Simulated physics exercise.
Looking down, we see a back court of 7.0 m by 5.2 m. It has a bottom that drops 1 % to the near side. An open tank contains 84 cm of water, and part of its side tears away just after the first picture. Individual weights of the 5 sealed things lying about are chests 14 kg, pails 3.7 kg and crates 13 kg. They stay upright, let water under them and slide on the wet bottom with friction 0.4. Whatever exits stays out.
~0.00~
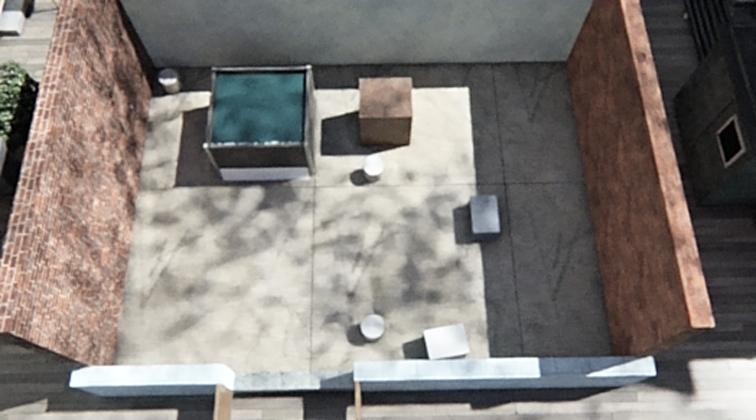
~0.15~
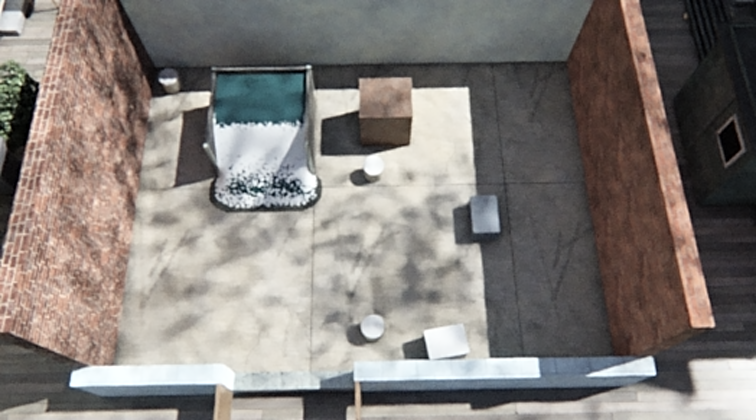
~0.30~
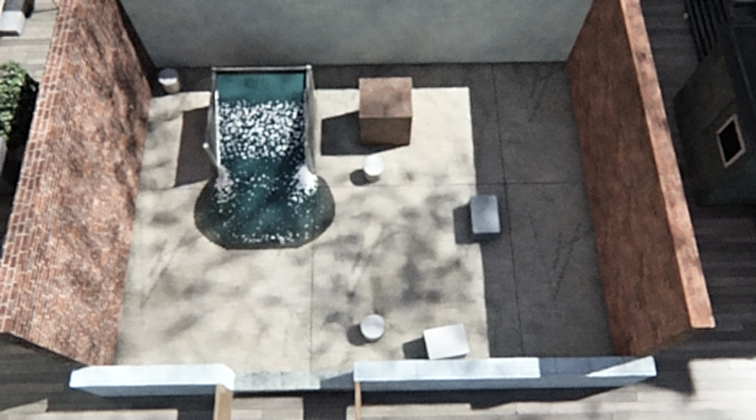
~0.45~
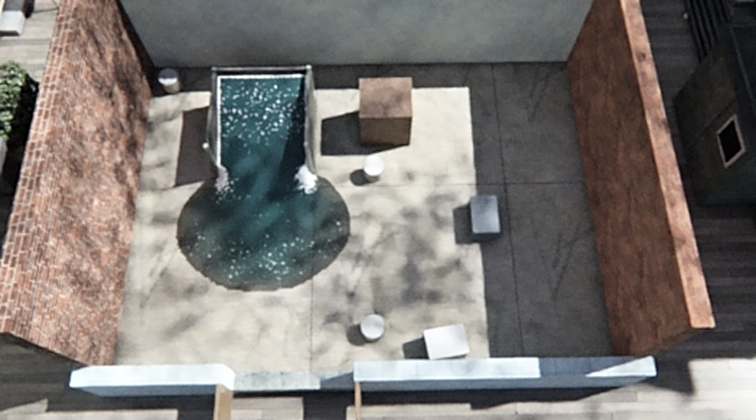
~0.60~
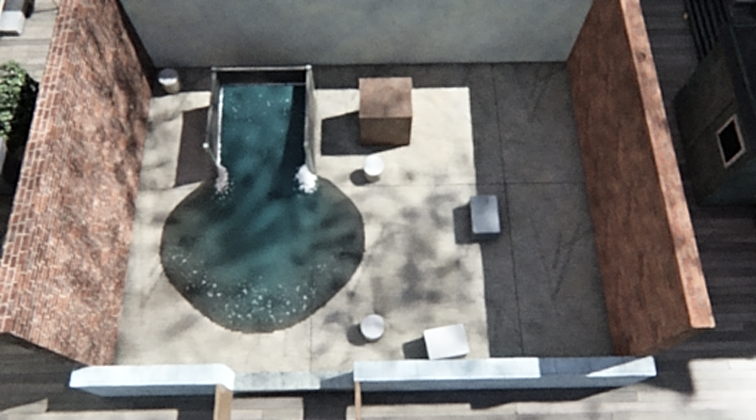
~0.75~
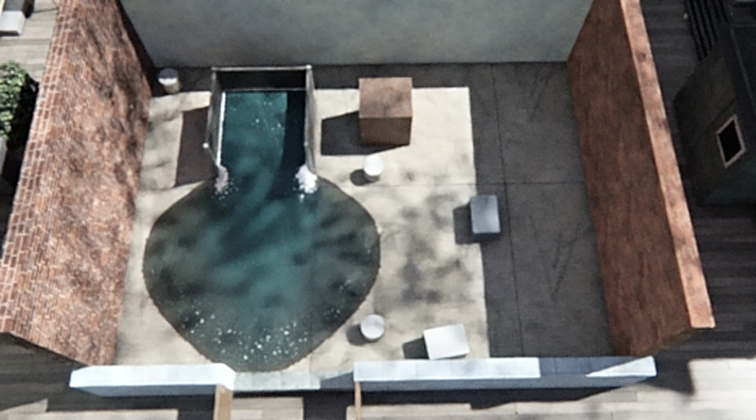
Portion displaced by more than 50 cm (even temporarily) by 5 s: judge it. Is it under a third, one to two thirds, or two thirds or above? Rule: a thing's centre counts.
It is one to two thirds.
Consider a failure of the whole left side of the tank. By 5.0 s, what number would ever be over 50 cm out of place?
Result: 3 of them.
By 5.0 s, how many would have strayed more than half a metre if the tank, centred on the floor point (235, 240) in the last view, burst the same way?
The count would be 2.
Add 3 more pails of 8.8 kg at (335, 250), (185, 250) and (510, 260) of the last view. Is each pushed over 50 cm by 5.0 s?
One after another they come out above it, above it, inside the limit.
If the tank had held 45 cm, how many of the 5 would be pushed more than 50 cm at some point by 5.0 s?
With that change, 2 of them.
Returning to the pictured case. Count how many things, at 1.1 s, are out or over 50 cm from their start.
I make it 0.
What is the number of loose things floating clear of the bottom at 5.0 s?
At that time, 1.
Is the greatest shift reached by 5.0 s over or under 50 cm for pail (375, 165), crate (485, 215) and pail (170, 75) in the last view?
Taking them in turn, the answers are smaller, smaller and smaller.
After 1.1 s 0 of 5 are over 50 cm from their spots; 0 afloat.
After 2.2 s 2 of 5 are over 50 cm from their spots; 1 afloat.
After 3.5 s 2 of 5 are over 50 cm from their spots; 1 afloat.
After 5.0 s 2 of 5 are over 50 cm from their spots, and 2 have been at some point; 1 afloat.
